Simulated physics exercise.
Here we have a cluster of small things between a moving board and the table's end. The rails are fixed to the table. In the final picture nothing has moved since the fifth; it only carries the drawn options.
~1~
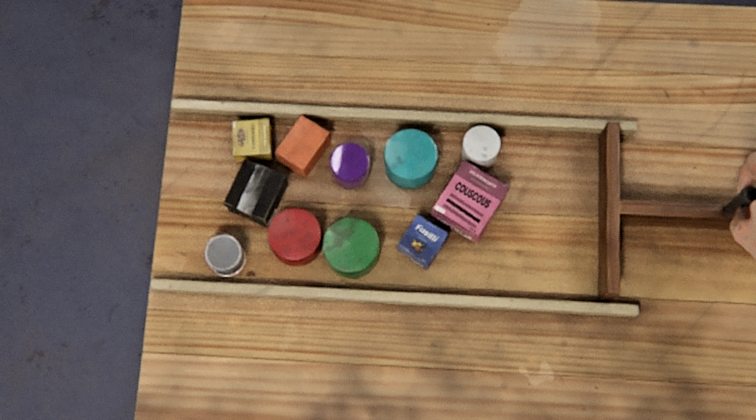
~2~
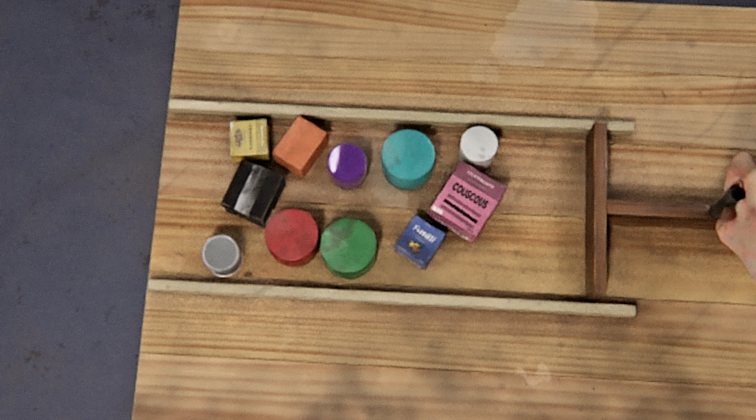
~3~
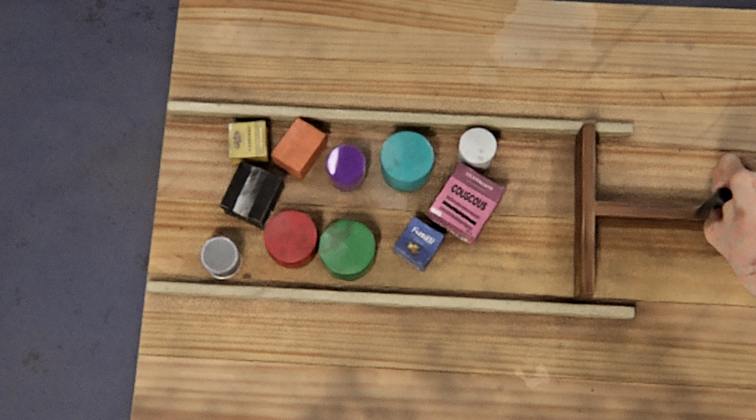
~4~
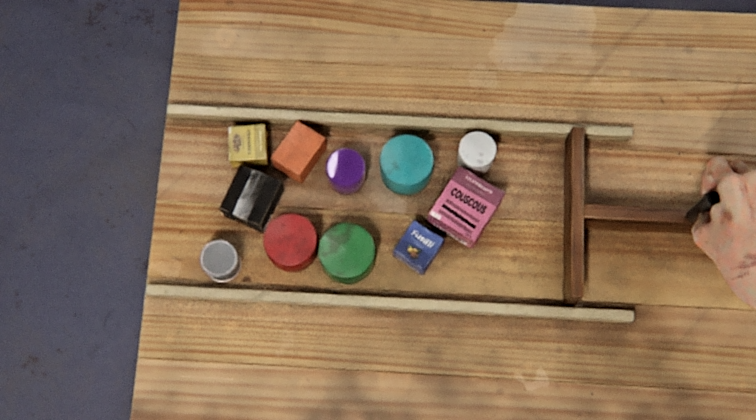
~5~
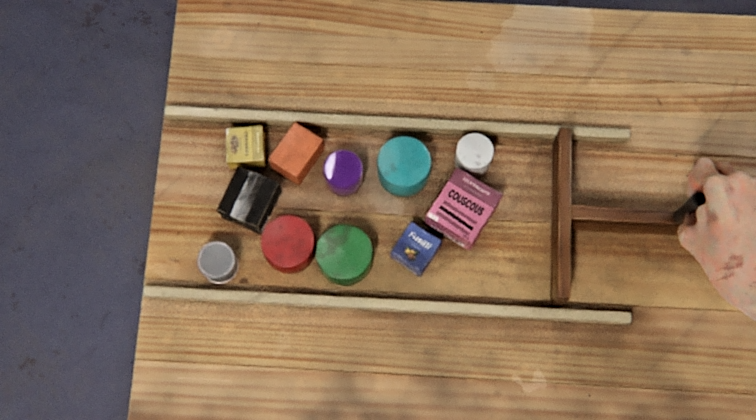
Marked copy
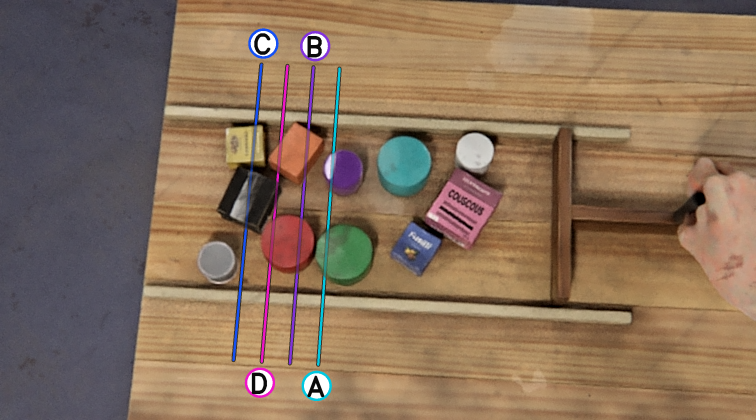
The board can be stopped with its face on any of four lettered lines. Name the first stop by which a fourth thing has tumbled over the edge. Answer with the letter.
Enough have fallen by C.
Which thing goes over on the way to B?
It is the grey tin.
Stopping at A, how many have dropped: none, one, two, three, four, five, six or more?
The count is none.
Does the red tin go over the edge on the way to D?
No.
On the marked copy, A at (329, 211); B at (302, 209); C at (248, 206); D at (275, 208).
Following C. Soon after the start, board (451, 205); purple pot (328, 172); white tin (426, 153).
Later, board (336, 199); grey tin (171, 268); yellow packet (198, 139).
In the end, board (248, 194); black box over the edge; grey tin over the edge; five fallen.
As for the rest, A drops none; B drops only one; D drops only three.
